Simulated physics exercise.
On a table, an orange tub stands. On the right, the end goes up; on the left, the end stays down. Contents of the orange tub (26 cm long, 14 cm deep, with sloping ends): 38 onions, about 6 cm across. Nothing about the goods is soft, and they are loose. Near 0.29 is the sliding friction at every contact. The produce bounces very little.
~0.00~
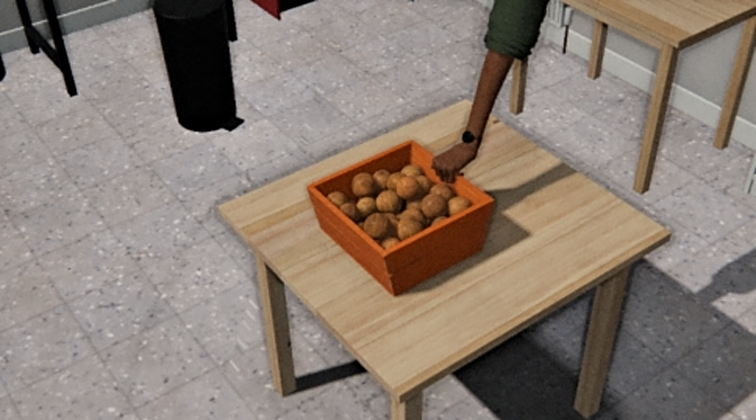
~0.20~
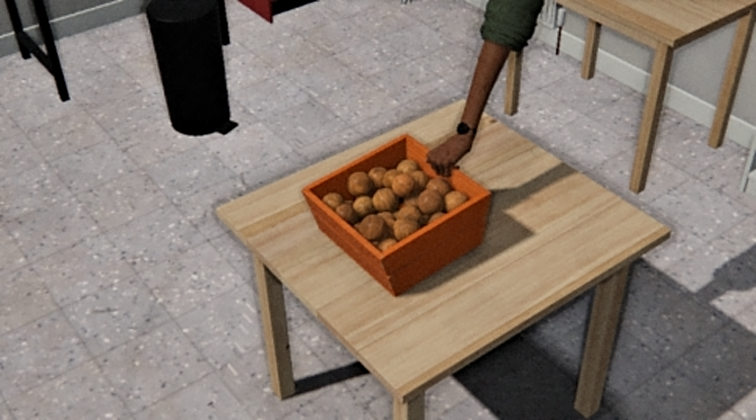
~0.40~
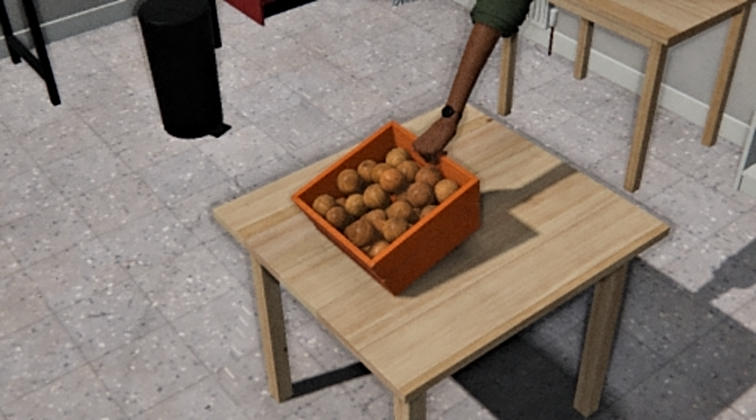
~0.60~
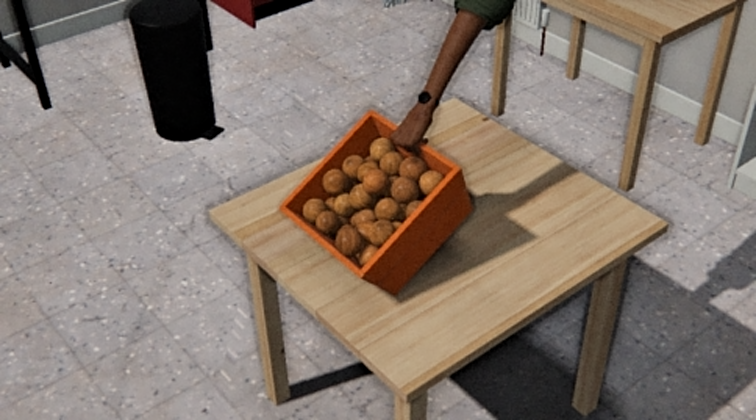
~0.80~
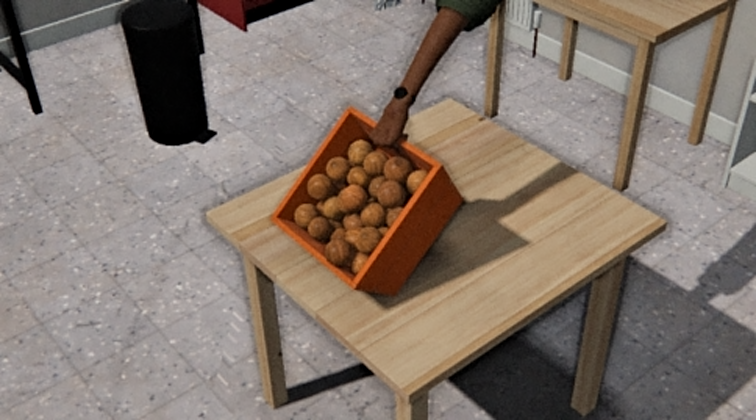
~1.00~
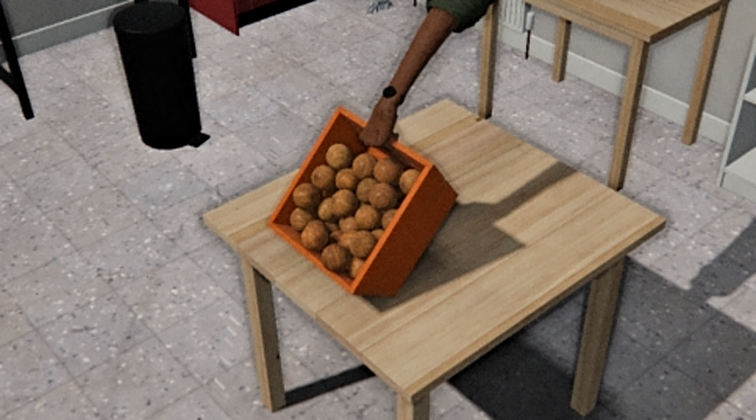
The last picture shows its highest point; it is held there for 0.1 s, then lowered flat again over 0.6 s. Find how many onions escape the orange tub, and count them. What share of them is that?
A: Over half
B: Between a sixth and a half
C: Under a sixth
(C) Under a sixth.
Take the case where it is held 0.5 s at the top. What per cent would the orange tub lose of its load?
Orange tub: 0%.
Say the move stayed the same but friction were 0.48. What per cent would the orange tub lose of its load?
Then the orange tub sheds 0 per cent of its load.
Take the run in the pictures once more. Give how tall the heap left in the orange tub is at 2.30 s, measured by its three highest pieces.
Around 18 centimetres high.
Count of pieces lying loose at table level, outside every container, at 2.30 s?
Around 0 in all.
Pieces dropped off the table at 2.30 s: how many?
It comes to near 0.
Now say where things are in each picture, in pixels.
In the first frame (places track the rim corner closest to us here; the camera moves round a little), orange tub (387, 252); tipped 0°; all still inside.
In the second frame, orange tub (383, 254); tipped 5°.
In the third frame, orange tub (373, 262); tipped 16°.
In the fourth frame, orange tub (362, 272); tipped 29°.
In the fifth frame, orange tub (355, 283); tipped 40°.
In the sixth frame, orange tub (353, 288); tipped 45°; all still inside.
After 1.21 s, tilt 41°; the orange tub has all 38.
After 1.47 s, tilt 15°; the orange tub has all 38.
After 1.83 s, tilt 0°; the orange tub has all 38.
When it is over (at 2.30 s), the orange tub has all 38. Asked share, 0 of 38, 0 per cent.
